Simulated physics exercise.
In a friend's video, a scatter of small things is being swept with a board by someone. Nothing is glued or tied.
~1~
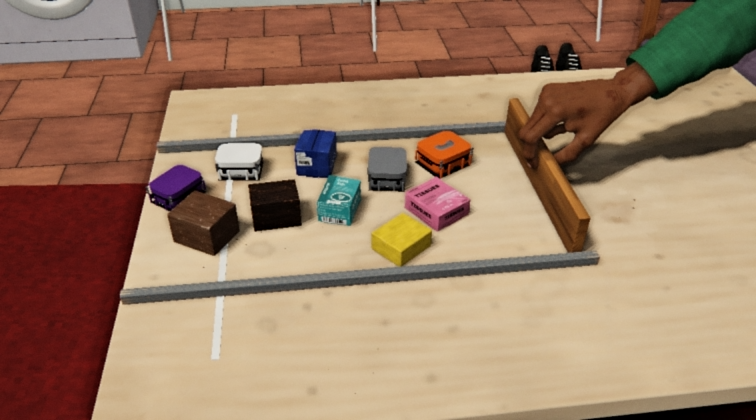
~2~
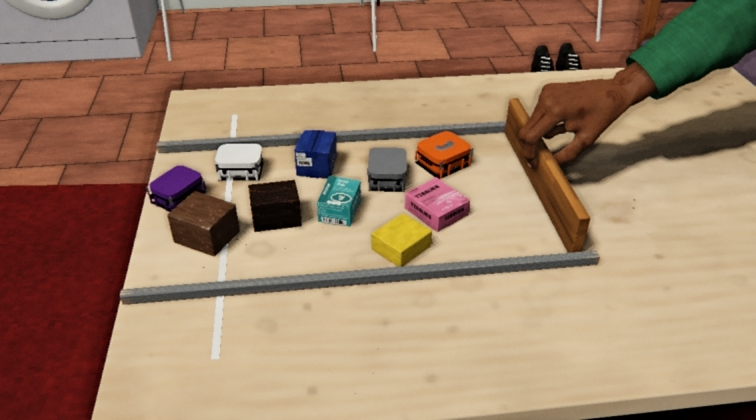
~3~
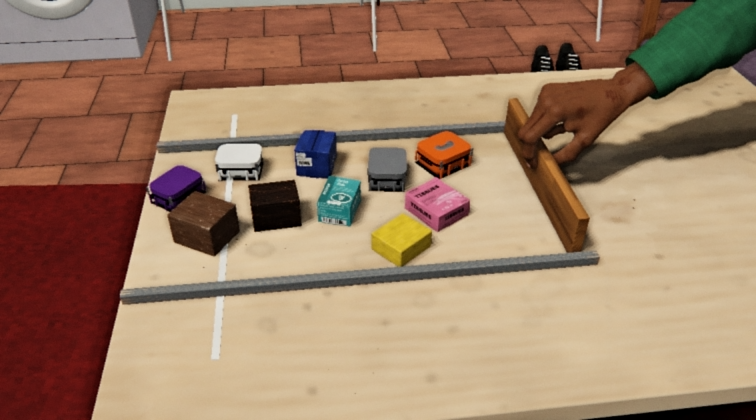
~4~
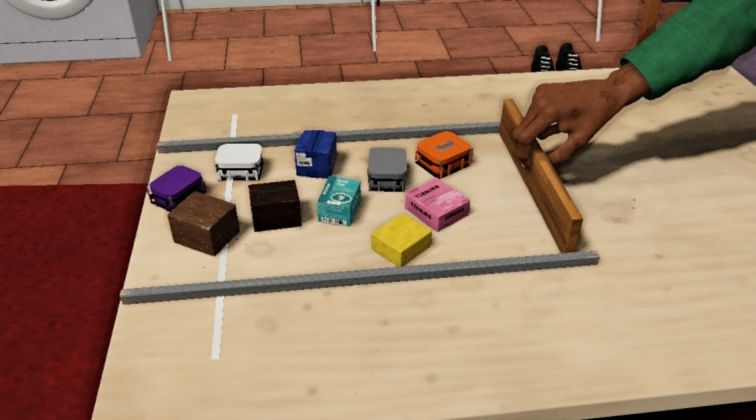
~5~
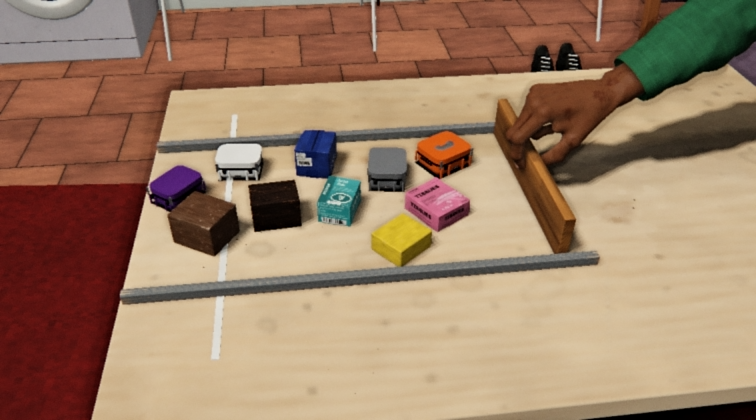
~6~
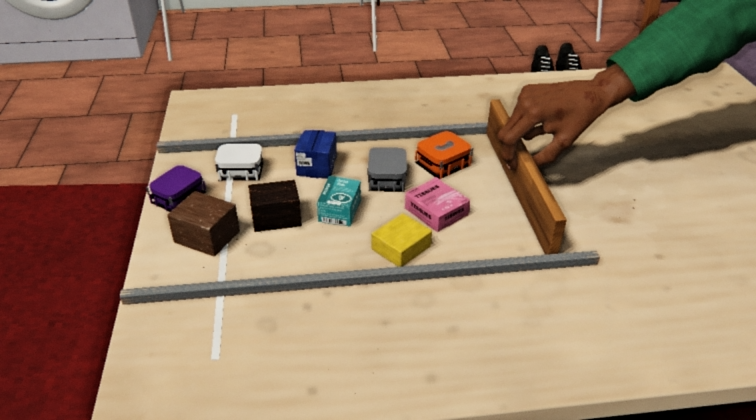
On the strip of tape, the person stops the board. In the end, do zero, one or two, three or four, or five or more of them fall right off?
Three or four of them do.
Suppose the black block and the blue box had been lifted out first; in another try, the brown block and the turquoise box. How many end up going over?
The count is 2 in the first case and 2 in the second.
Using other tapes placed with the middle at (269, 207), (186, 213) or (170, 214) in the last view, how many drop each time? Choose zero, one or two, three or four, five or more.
Lab note - count at each of the three spots: One to two; 5 or more; 5 or more.
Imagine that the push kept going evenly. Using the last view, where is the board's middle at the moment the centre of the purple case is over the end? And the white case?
The middle is at (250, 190) when it's the purple case, and at (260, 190) when it's the white case.
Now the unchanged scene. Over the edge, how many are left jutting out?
The number is 1.
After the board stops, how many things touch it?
It's 3 of them.
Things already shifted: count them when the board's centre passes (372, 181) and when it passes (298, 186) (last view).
At that stage 7; at the next, 10.
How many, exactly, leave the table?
The exact number is 4.
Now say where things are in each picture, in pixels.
The first picture shows purple case (177, 189); brown block (204, 223); white case (240, 163); board (541, 169); tape (227, 210).
The second picture shows brown block (205, 223); turquoise box (340, 201).
The third picture shows white case (240, 163); blue box (316, 154).
The fourth picture shows purple case (177, 189); pink box (437, 204).
The fifth picture shows brown block (205, 223); board (529, 170).
The sixth picture shows purple case (177, 189); brown block (205, 223); white case (240, 163); board (521, 171); tape (227, 210).
Soon after, none off yet; purple case at rest near (177, 189); brown block at rest near (205, 223); white case at rest near (240, 163).
In the end, the number that fall off is three or four; gone, black block, white case, brown block and purple case.
